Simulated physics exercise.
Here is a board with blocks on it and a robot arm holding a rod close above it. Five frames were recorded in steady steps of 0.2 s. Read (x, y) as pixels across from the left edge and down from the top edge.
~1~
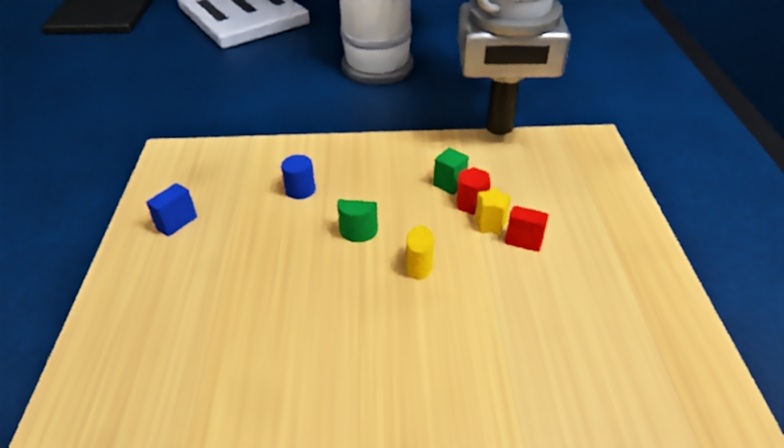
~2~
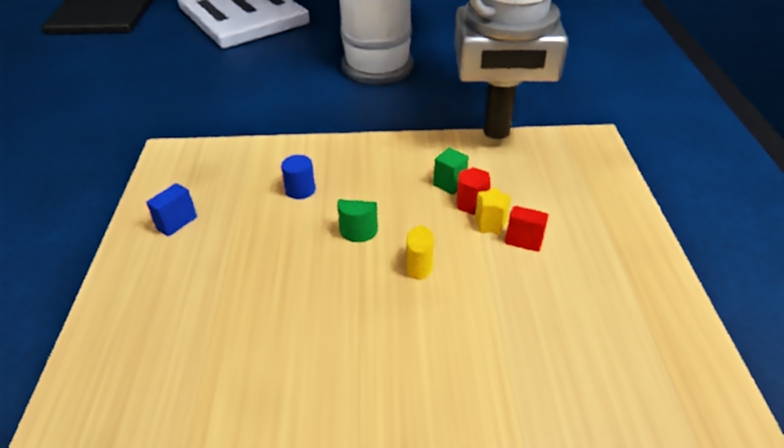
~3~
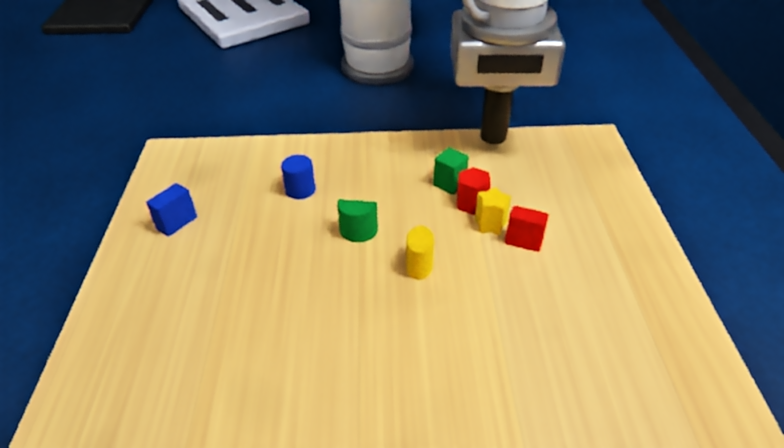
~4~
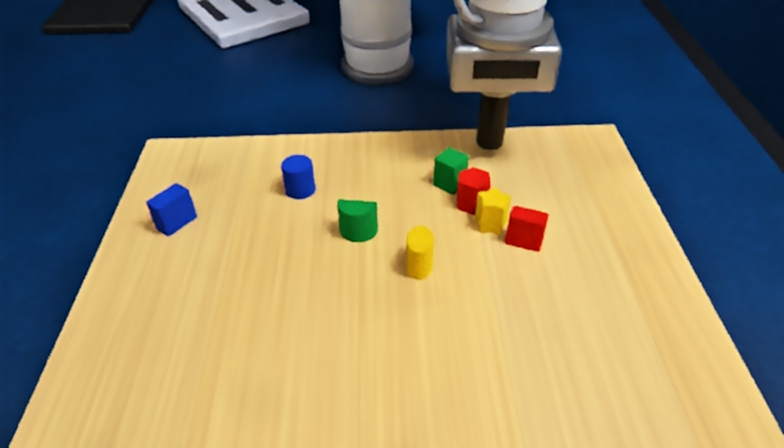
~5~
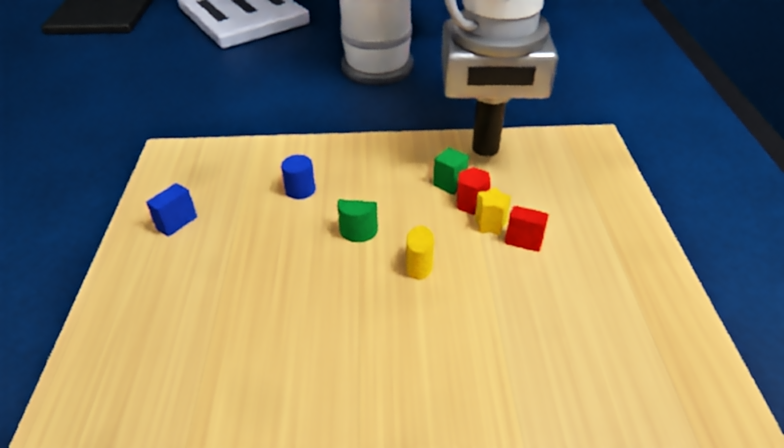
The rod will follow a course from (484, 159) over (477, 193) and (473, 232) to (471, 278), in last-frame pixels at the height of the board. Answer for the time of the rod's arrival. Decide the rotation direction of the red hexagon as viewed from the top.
Seen from above, its turn is clockwise.
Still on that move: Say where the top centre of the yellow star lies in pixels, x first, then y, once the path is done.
So, by the moment the path ends, you'll find the top centre of the yellow star at (507, 228).
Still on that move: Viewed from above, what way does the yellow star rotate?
Short answer: Counterclockwise.
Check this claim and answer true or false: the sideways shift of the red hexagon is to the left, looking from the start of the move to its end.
Answer: False.
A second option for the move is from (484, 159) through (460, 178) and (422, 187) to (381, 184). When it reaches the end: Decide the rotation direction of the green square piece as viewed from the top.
Looking from above, the answer is counterclockwise.
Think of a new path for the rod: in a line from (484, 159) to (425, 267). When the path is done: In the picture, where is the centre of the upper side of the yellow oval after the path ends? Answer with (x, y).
Around (404, 260).
On the path given first. One third of the way, rod at (478, 183); green square piece at (448, 160), turned 30° clockwise; red hexagon at (472, 185).
Two thirds of the way, rod at (474, 222); green square piece at (448, 160), turned 30° clockwise; red hexagon at (451, 219), turned 35° clockwise; yellow star at (502, 219), turned 105° anticlockwise; red rectangular block at (534, 216).
At the end, rod at (472, 267); green square piece at (448, 160), turned 30° clockwise; red hexagon at (441, 231), turned 70° clockwise; yellow star at (507, 228), turned 140° anticlockwise; red rectangular block at (536, 217), turned 15° anticlockwise.
